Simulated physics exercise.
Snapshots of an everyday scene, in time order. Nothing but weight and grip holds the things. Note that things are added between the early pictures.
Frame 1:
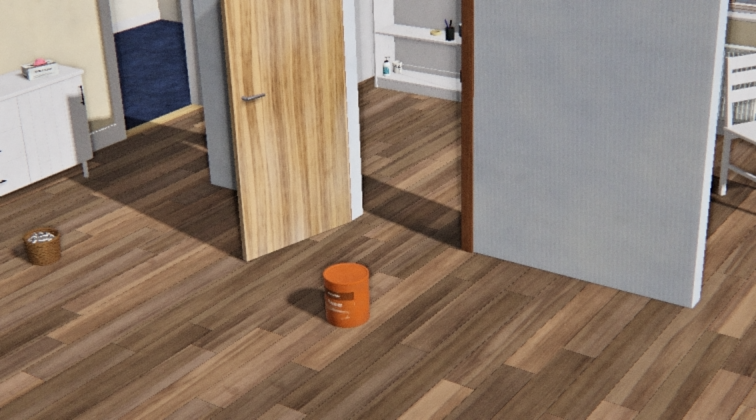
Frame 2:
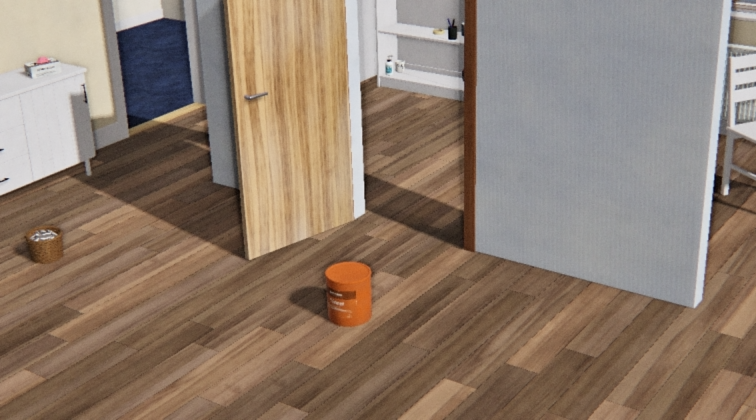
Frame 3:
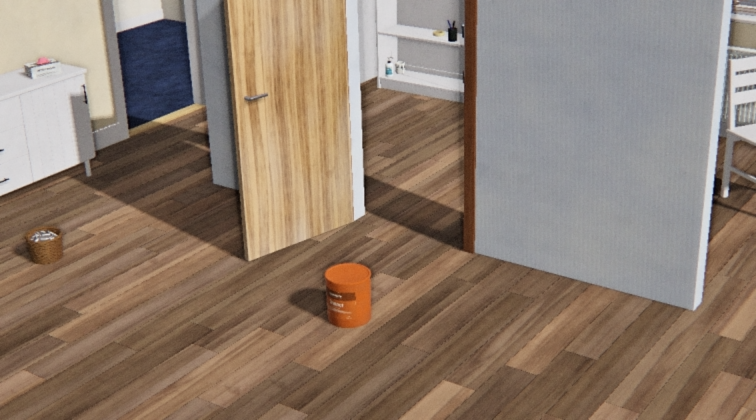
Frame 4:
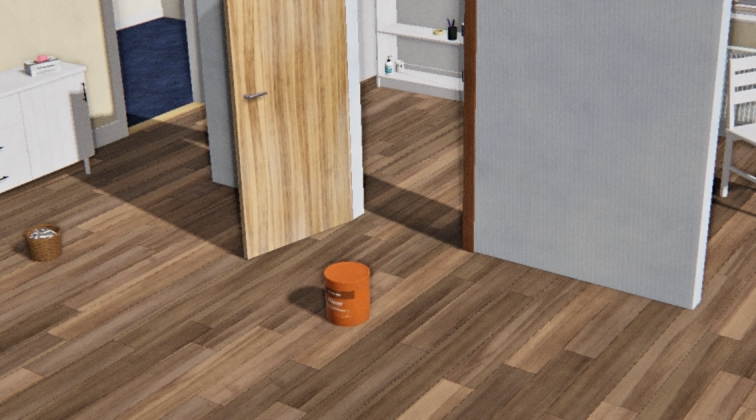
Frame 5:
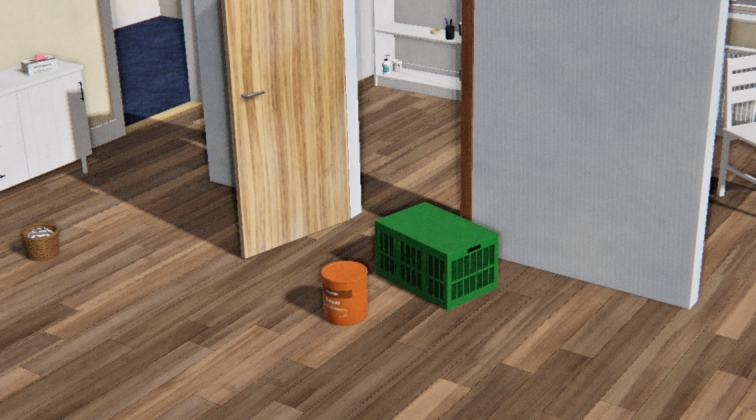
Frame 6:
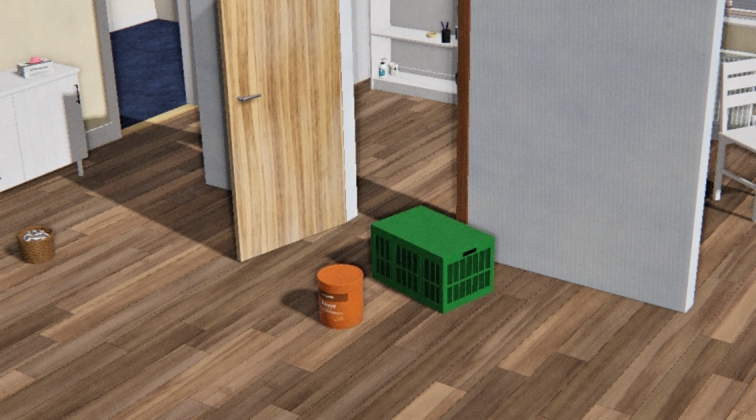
At first, an orange bucket sits alone on the wood floor in front of a wide-open wooden door, with a small brown basket to the left. Then a green slatted crate appears just right of the bucket, beside the doorway. Apart from slight shifts in the view, nothing else moves.
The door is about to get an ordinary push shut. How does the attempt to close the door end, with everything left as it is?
The door ends up caught partway.
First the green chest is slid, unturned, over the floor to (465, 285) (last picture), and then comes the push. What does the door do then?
After that, the door ends up flush.
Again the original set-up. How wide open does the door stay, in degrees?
Close to 35 degrees, I'd say.
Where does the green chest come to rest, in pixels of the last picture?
Roughly (444, 257).
Then, 0.80 s after the last picture, door 78° open.
Then, 1.20 s after the last picture, door 50° open.
At rest, door 37° open; both in place. Seen from the same camera at the end, green chest near (444, 257).
